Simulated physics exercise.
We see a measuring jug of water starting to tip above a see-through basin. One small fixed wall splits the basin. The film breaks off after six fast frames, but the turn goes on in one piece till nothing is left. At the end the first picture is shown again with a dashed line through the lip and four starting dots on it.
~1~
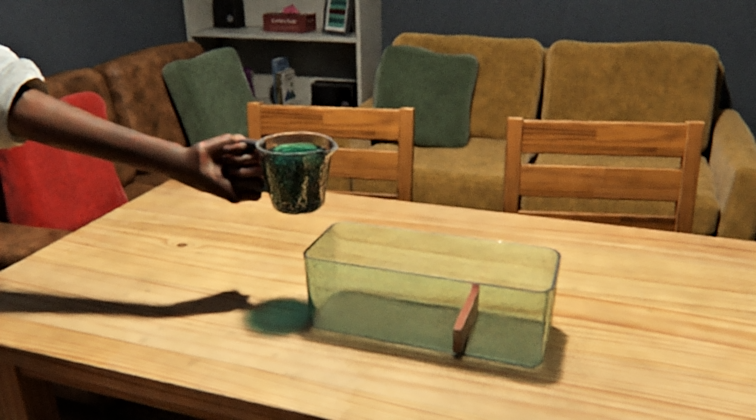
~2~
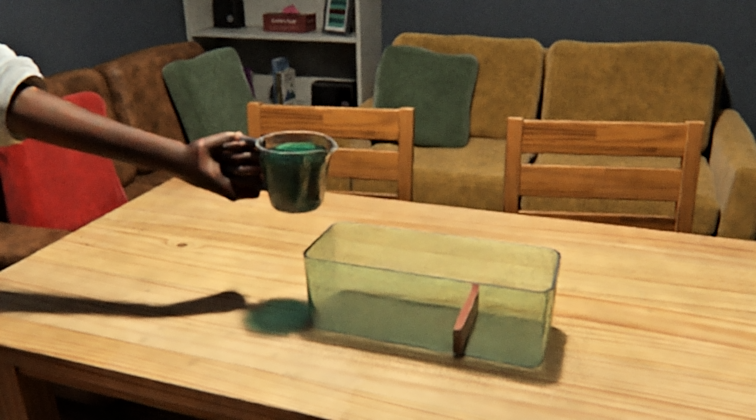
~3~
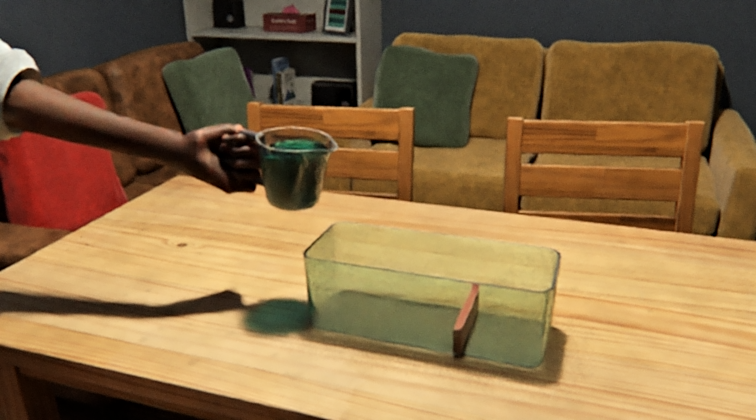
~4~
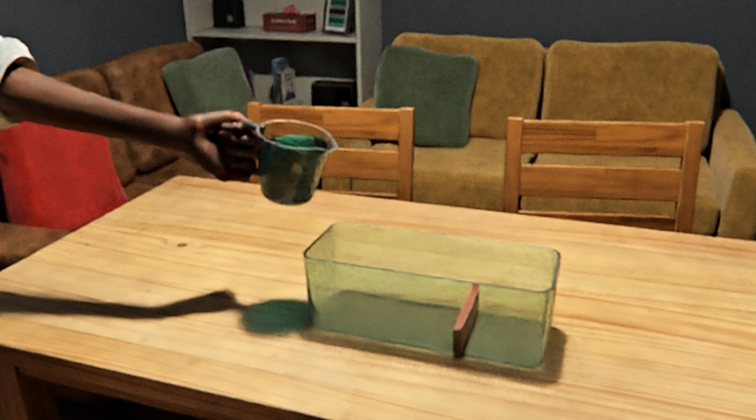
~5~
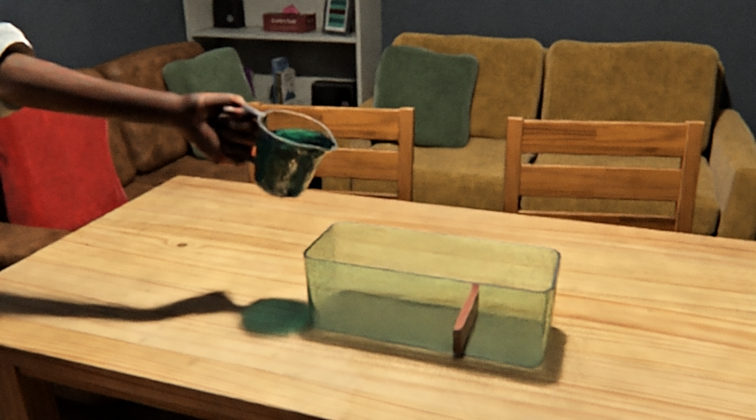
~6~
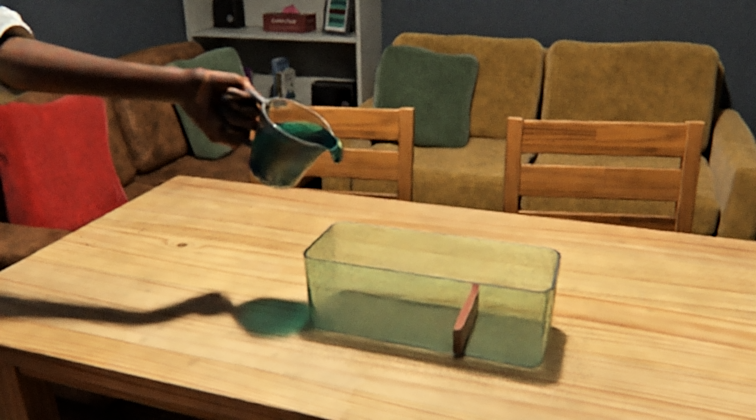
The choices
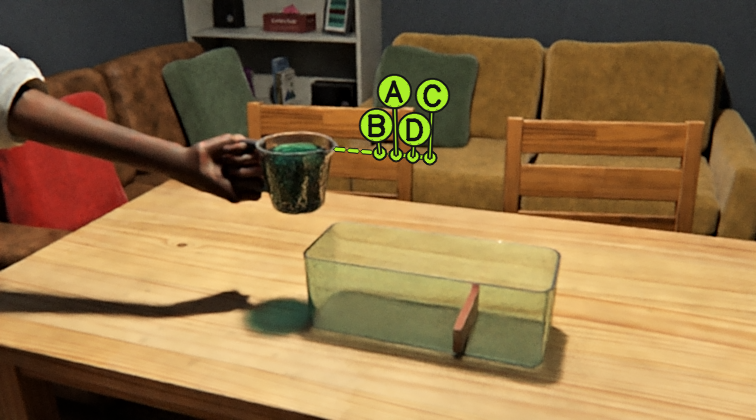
In this clip, a hand holds a clear measuring jug of green liquid upright above a see-through basin with a low reddish-brown divider on a wooden table, then gradually tilts it rightward until liquid begins slipping over its lip.
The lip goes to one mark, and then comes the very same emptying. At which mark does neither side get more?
I would pick spot A.
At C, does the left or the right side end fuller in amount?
More ends on the right.
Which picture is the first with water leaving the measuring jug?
In picture 6.
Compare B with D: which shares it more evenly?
D.
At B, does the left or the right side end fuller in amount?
More ends on the left.
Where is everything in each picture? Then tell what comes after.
Upright, lip at (335, 149); basin from (311, 324) to (544, 366); top of the wall at (467, 307); nothing has left yet.
Upright, lip at (335, 149); nothing has left yet.
Tipped about 5°, lip at (335, 149); nothing has left yet.
Tipped about 12°, lip at (335, 149); nothing has left yet.
Tipped about 20°, lip at (335, 148); nothing has left yet.
Tipped about 31°, lip at (334, 148); water is over the lip, down to (339, 160).
On the marked copy, A at (396, 154); B at (379, 153); C at (429, 157); D at (412, 156).
With A, about 56 % ends left of the wall and 42 % right of it.
With B, about 91 % ends left of the wall and 5 % right of it; 4 % is lost outside.
With C, about 9 % ends left of the wall and 90 % right of it.
With D, about 15 % ends left of the wall and 83 % right of it.
